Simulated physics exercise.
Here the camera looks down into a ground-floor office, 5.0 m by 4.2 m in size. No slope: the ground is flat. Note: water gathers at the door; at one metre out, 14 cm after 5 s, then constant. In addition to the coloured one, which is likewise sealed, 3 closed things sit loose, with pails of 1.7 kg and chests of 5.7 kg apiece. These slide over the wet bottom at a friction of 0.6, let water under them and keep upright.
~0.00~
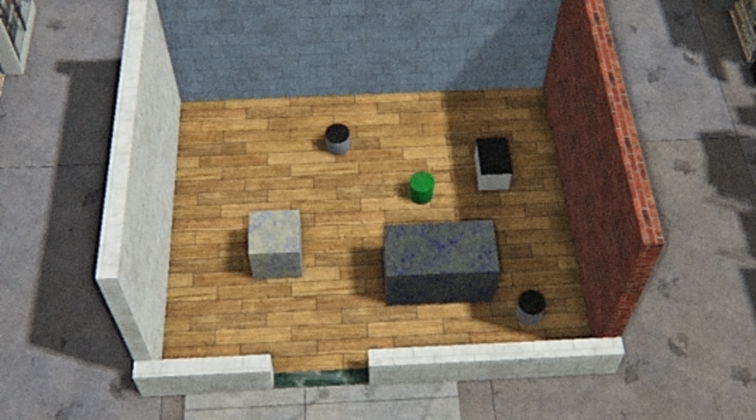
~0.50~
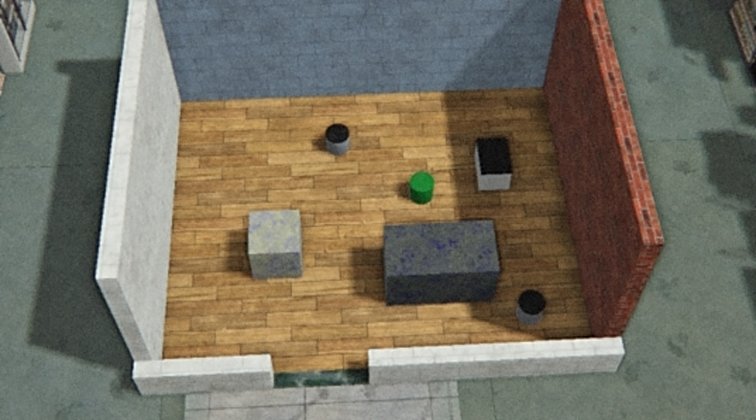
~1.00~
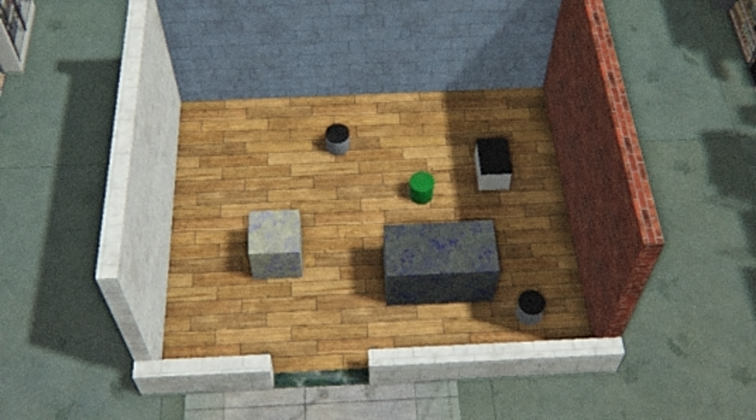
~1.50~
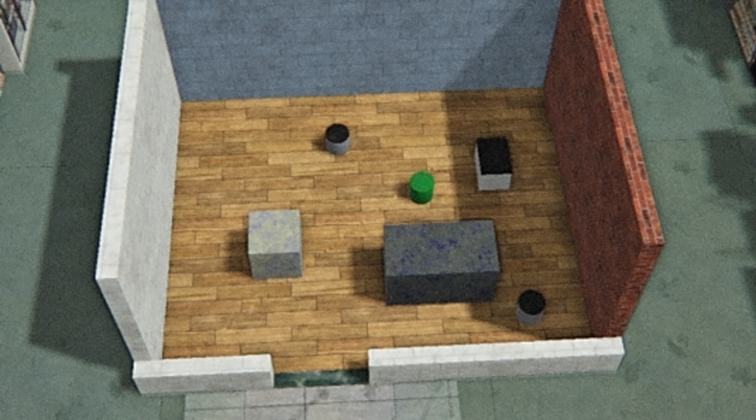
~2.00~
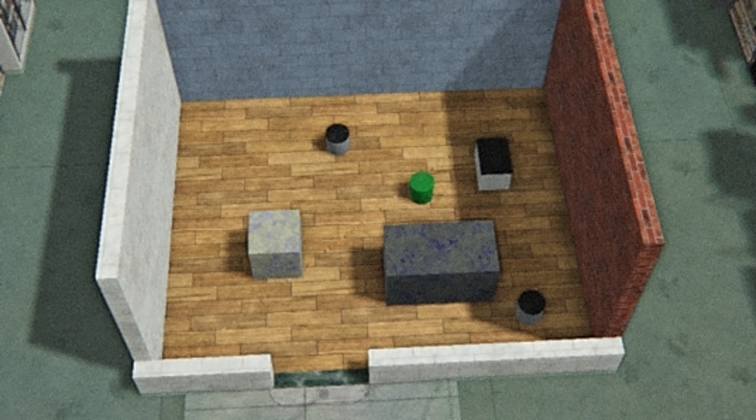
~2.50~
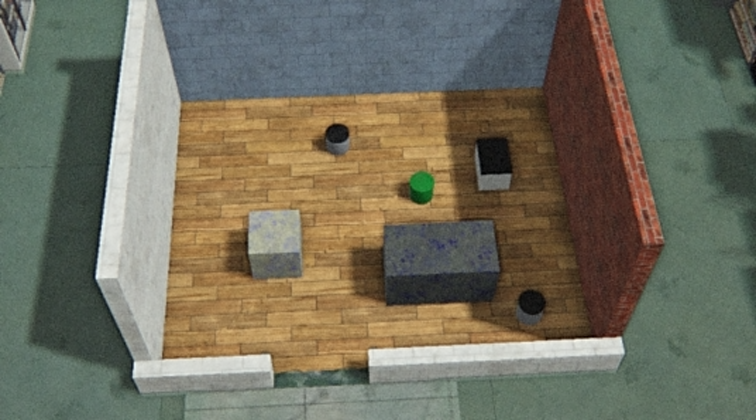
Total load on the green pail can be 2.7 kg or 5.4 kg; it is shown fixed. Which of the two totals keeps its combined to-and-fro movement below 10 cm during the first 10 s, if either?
The smaller one already does.
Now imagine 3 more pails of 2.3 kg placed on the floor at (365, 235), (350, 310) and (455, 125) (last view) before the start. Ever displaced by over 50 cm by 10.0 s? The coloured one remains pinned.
Order as asked: Goes beyond / goes beyond / stays within.
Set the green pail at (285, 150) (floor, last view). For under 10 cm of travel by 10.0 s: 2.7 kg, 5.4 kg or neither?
Note: Both OK.
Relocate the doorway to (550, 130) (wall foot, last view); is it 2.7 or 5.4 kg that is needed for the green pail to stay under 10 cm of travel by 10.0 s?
If so, only the heavier one succeeds.
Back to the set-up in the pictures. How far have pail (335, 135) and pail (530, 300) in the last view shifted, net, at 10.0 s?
First 80 cm, then 0 cm.
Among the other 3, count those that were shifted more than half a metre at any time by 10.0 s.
1.
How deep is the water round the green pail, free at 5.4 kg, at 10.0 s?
About 2 cm.
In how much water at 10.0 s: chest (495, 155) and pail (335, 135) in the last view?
Depth approx. 1 cm / 5 cm.
After 3.5 s the green pail would be 0 cm from its start with 2.7 kg and 0 cm from its start with 5.4 kg; 0 cm of water round it then.
After 4.5 s the green pail would be 0 cm from its start with 2.7 kg and 0 cm from its start with 5.4 kg; 0 cm of water round it then.
After 7.0 s the green pail would be 0 cm from its start with 2.7 kg and 0 cm from its start with 5.4 kg; 2 cm of water round it then.
After 10.0 s the green pail would be 0 cm from its start with 2.7 kg and 0 cm from its start with 5.4 kg; 2 cm of water round it then.
